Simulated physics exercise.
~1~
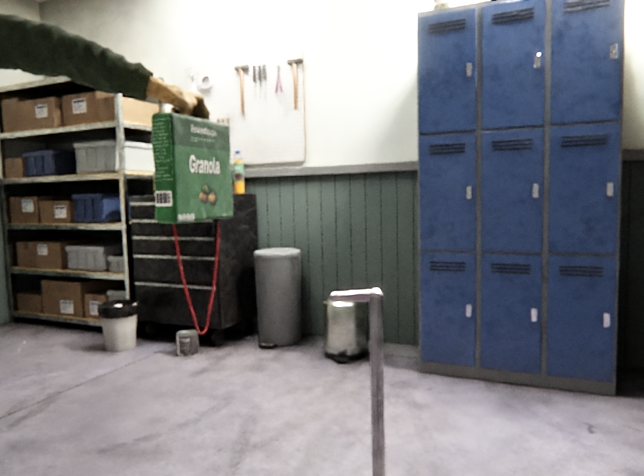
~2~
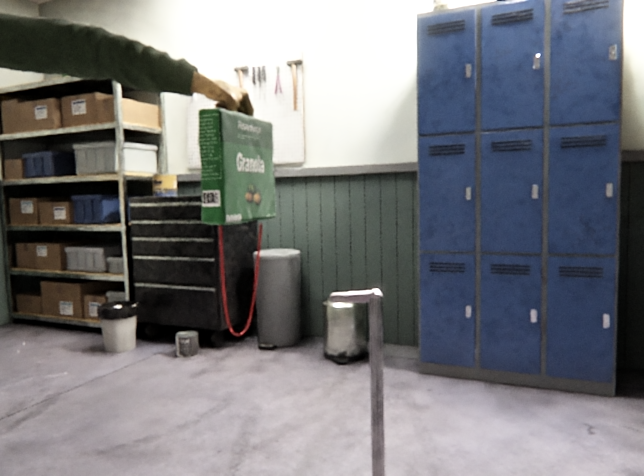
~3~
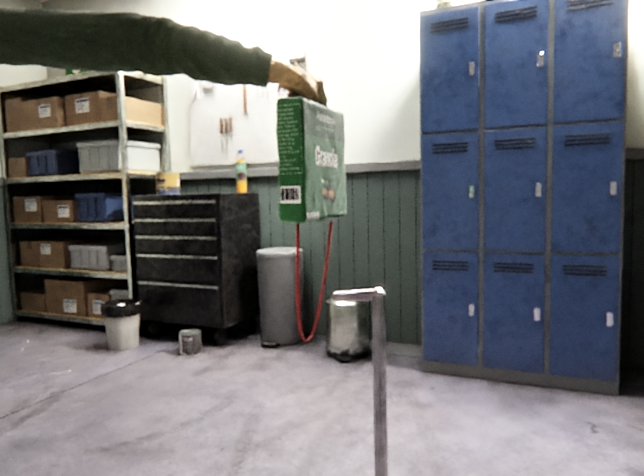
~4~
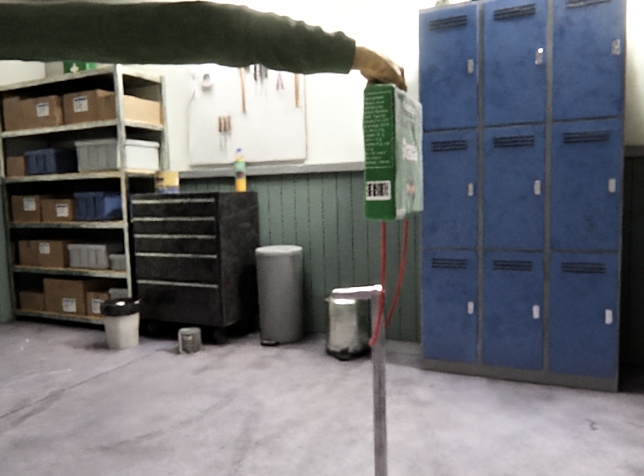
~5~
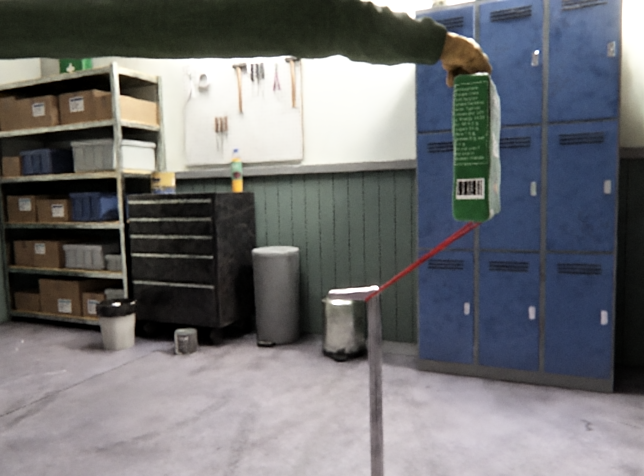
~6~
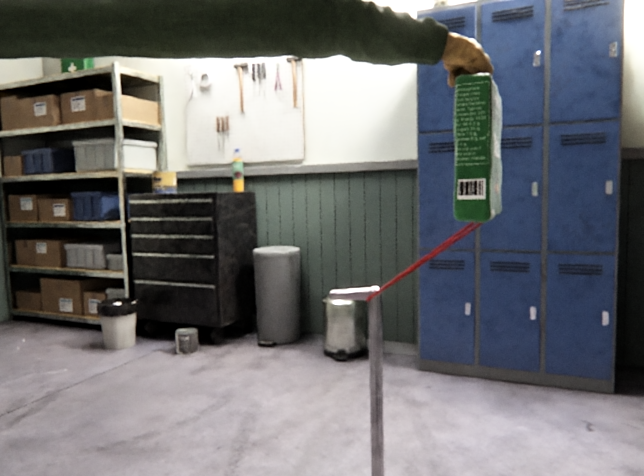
In a storage room with shelves, a black tool chest and blue lockers, a gloved hand carries a green granola package rightward, a red loop dangling beneath it, past a thin post, where the loop catches and pulls taut as the hand stops.
